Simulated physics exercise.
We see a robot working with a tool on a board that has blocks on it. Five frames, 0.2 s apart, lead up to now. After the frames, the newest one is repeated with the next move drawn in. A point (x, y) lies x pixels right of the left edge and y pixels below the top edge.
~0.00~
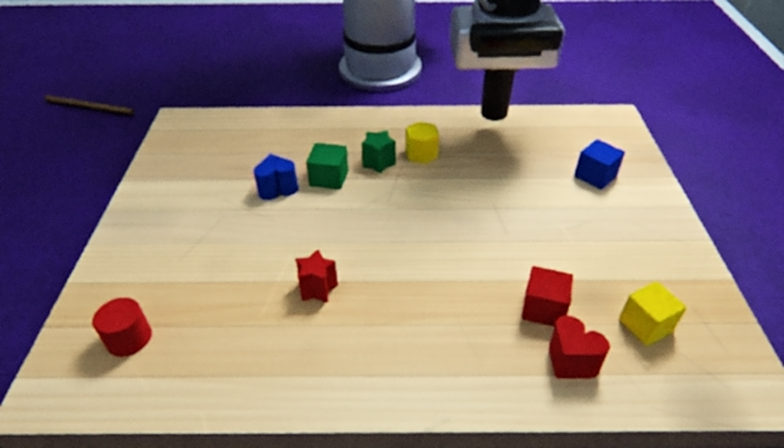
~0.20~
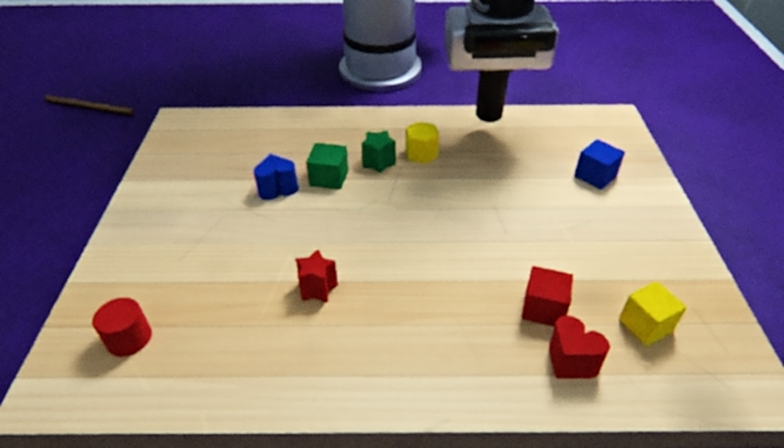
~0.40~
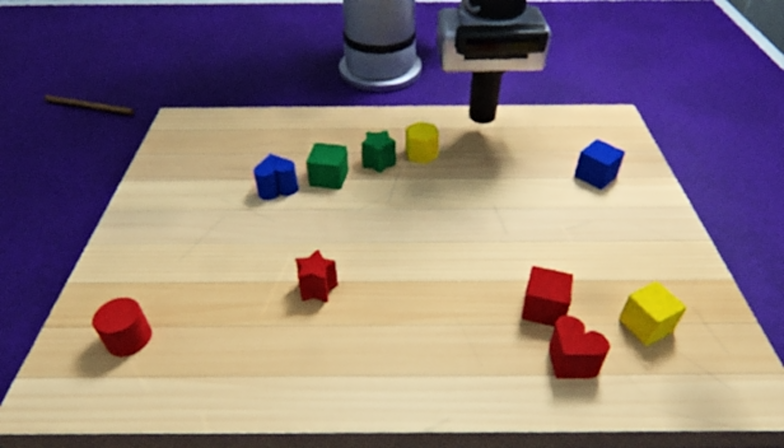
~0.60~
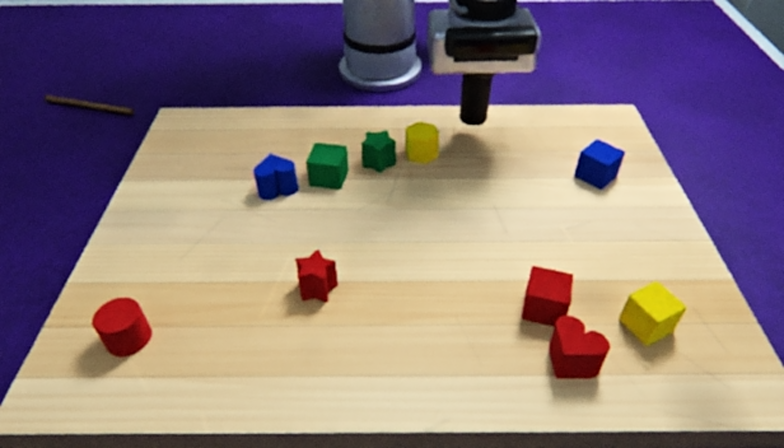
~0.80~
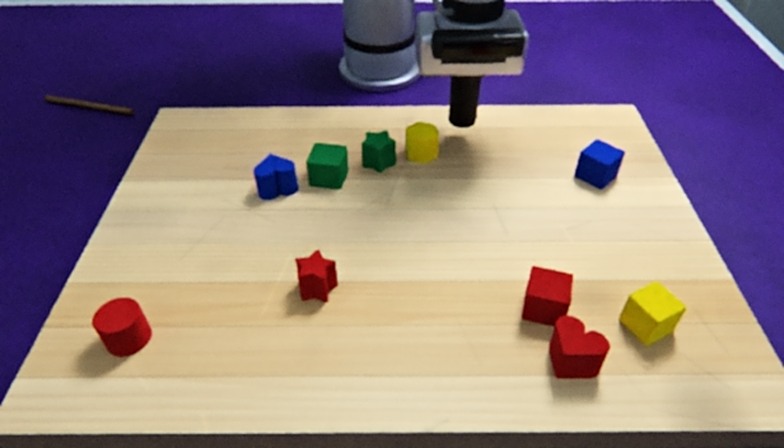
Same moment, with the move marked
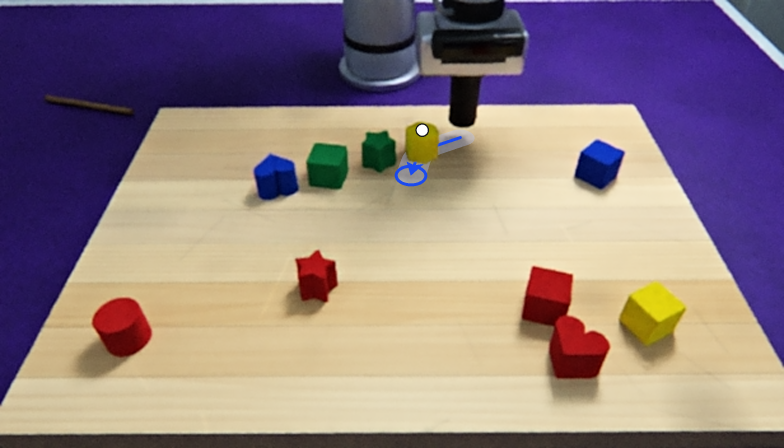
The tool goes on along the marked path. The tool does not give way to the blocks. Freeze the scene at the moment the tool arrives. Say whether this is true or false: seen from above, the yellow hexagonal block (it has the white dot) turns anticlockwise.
False - the claim does not hold.
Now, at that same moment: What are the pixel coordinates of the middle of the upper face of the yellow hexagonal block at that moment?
In the picture, it is at (381, 160).
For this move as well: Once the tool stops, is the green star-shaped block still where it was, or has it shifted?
Moved away.
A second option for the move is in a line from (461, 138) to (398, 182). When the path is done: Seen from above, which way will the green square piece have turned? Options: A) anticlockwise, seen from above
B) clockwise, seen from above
The correct letter is A.
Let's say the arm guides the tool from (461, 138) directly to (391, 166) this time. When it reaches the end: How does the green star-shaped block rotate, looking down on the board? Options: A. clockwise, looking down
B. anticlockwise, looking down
A (clockwise, looking down)
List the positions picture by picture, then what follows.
The first picture shows tool tip at (494, 114); block tops, green square piece at (327, 153); green star-shaped block at (378, 139); yellow hexagonal block at (422, 130).
The second picture shows tool at (489, 115); blocks unchanged.
The third picture shows tool at (482, 117); blocks unchanged.
The fourth picture shows tool at (473, 118); blocks unchanged.
The fifth picture shows tool at (462, 121); green square piece at (327, 153); green star-shaped block at (378, 139); yellow hexagonal block at (422, 130).
Path on the board, from (461, 138) through (437, 145) and (417, 157) to (411, 175); the dot is on the yellow hexagonal block.
What follows on the original path. One third of the way, tool at (437, 129); yellow hexagonal block at (414, 134).
Two thirds of the way, tool at (418, 141); green star-shaped block at (366, 143), turned 45° clockwise; yellow hexagonal block at (395, 147), turned 15° anticlockwise.
At the end, tool at (411, 158); green square piece in place; green star-shaped block at (362, 145), turned 75° clockwise; yellow hexagonal block at (381, 160), turned 20° clockwise.
